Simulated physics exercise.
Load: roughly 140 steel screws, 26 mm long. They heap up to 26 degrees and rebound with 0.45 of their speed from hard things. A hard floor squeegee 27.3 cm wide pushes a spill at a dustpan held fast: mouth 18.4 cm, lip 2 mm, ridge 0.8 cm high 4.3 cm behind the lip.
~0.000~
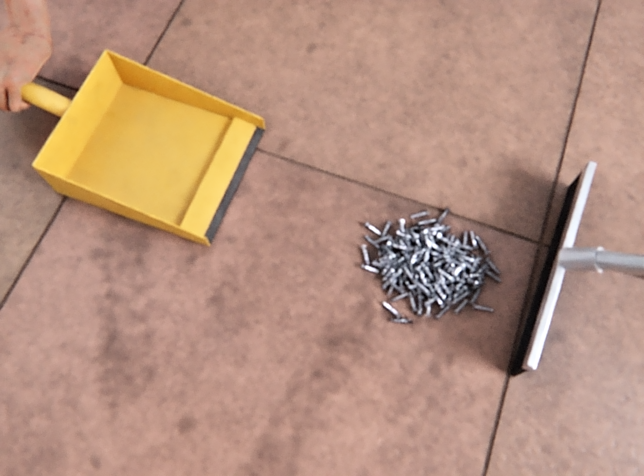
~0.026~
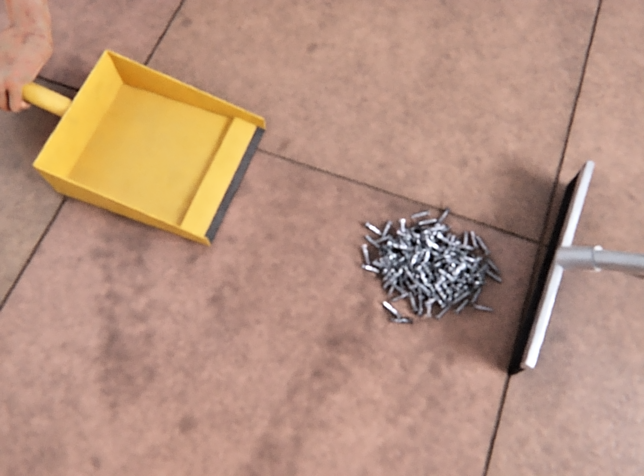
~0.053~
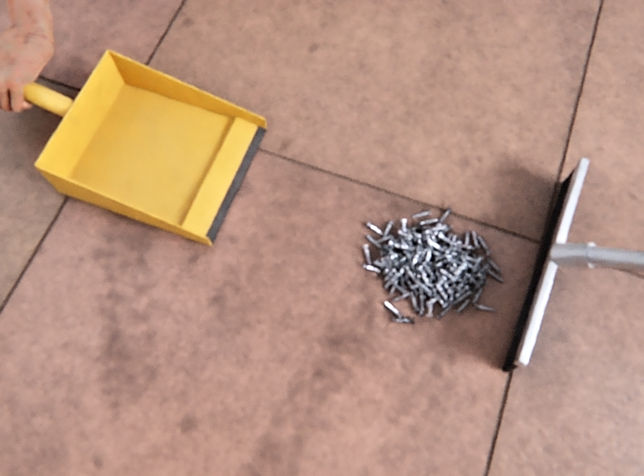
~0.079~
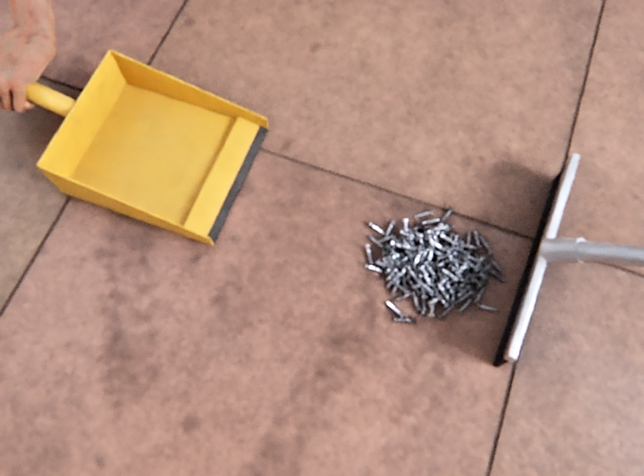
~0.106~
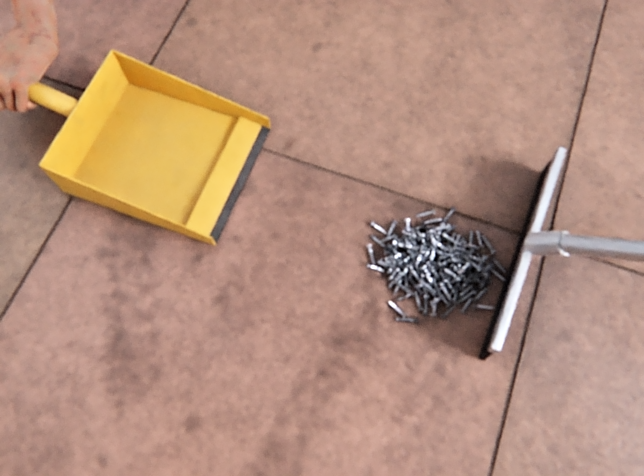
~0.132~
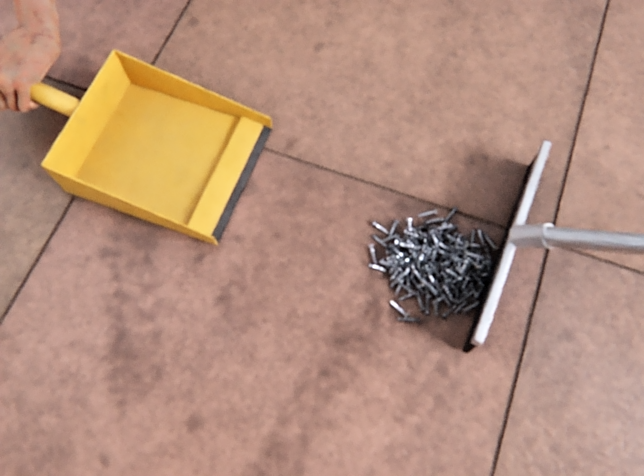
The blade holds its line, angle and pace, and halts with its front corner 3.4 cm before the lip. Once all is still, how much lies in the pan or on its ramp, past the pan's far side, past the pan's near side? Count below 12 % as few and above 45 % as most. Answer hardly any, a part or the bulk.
In the pan or on its ramp: A part; past the pan's far side: Hardly any; past the pan's near side: Hardly any.
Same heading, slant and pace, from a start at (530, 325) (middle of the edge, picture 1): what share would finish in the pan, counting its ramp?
Some 30 per cent.
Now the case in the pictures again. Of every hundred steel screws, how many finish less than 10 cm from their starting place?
Roughly 0 per cent.
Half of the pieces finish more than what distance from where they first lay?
Roughly 28 cm.
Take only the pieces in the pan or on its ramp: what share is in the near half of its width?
Some 40 per cent.
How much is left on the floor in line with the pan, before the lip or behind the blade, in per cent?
Roughly 55 per cent.
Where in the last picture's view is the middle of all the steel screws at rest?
Near (243, 186).
After 0.32 s, middle of the blade 18 cm from the lip; 0 % over the lip, far side 0 %, near side 5 %.
Then, at 0.44 s, middle of the blade 9 cm from the lip; 0 % over the lip, far side 5 %, near side 5 %.
After 0.69 s, middle of the blade 4 cm from the lip; 40 % over the lip, far side 5 %, near side 5 %.
By 1.8 s all is still; pan 40 %, far side 5 %, near side 5 %, in front of the lip or behind the blade 55 %.
